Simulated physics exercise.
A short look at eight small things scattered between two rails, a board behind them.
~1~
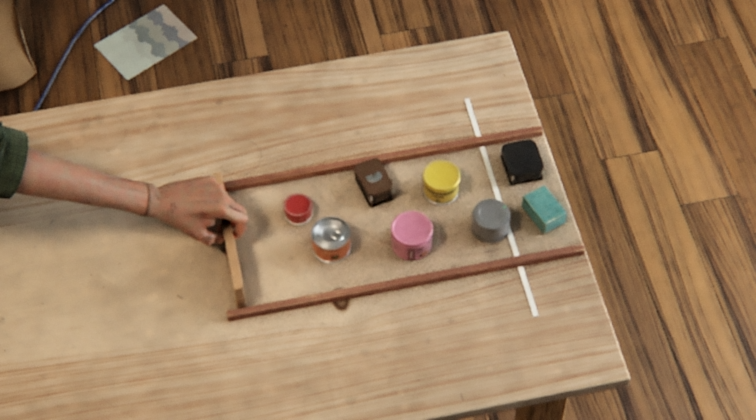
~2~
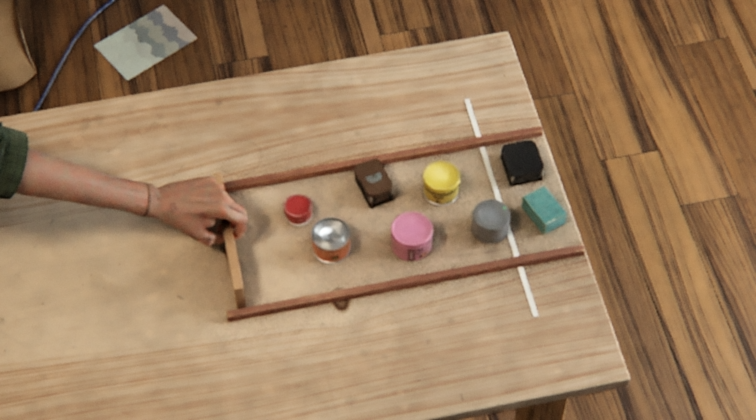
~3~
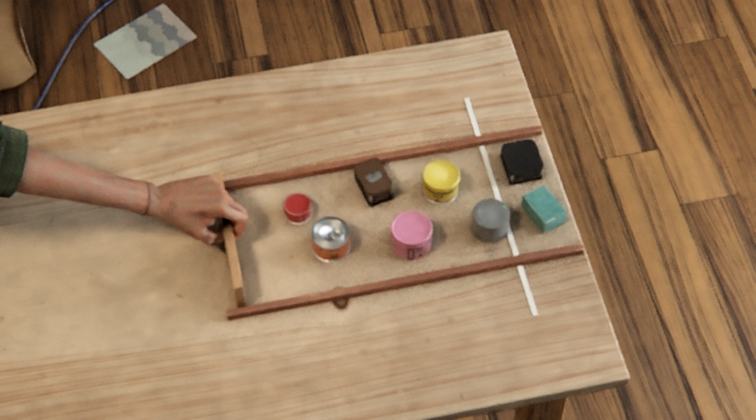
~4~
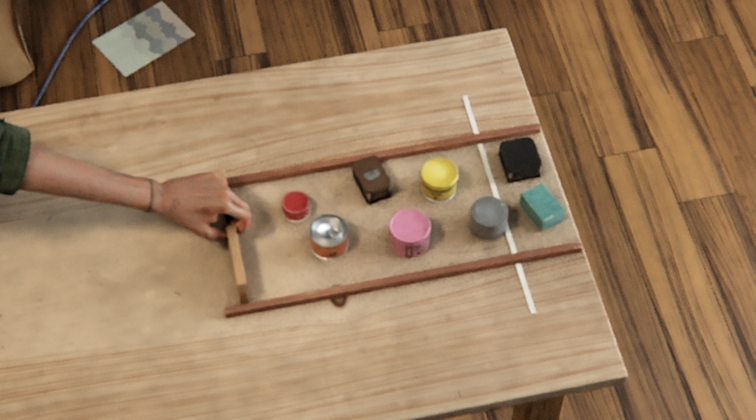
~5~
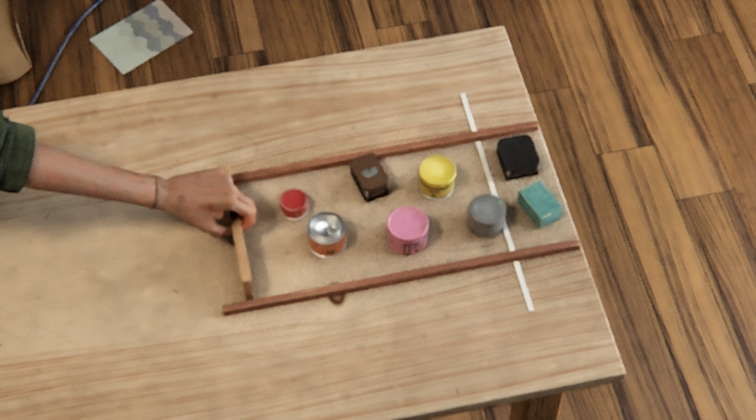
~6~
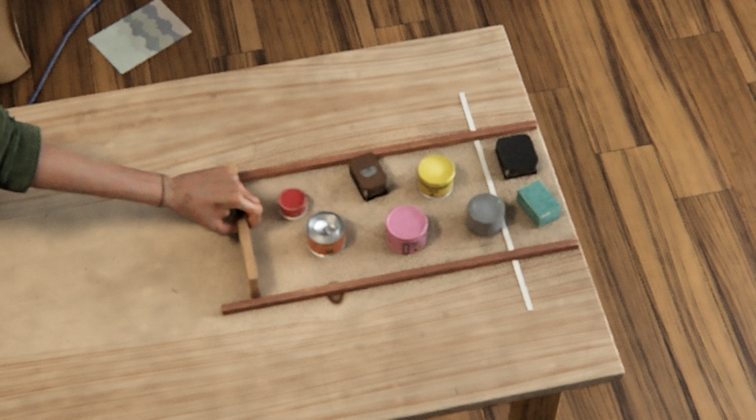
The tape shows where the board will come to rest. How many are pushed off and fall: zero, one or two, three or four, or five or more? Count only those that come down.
The number that fall off is one or two.
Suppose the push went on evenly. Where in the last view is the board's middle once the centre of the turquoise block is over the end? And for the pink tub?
At (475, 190) for the turquoise block; at (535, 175) for the pink tub.
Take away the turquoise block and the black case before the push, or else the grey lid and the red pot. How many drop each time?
It would be 0 and 1.
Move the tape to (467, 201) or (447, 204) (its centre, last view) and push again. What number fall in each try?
It would be 0 and 0.
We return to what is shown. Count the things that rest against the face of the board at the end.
That makes 4.
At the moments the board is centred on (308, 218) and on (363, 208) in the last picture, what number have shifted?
By then 2, and 4.
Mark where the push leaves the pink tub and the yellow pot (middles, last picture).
First (528, 226), then (537, 170).
A little later, none off yet; turquoise block at rest near (539, 204); black case at rest near (517, 157); grey lid at rest near (485, 215).
Next, none off yet; turquoise block at rest near (539, 204); black case at rest near (517, 157); grey lid at rest near (490, 214).
When it is over, the number that fall off is one or two; down, black case and turquoise block.
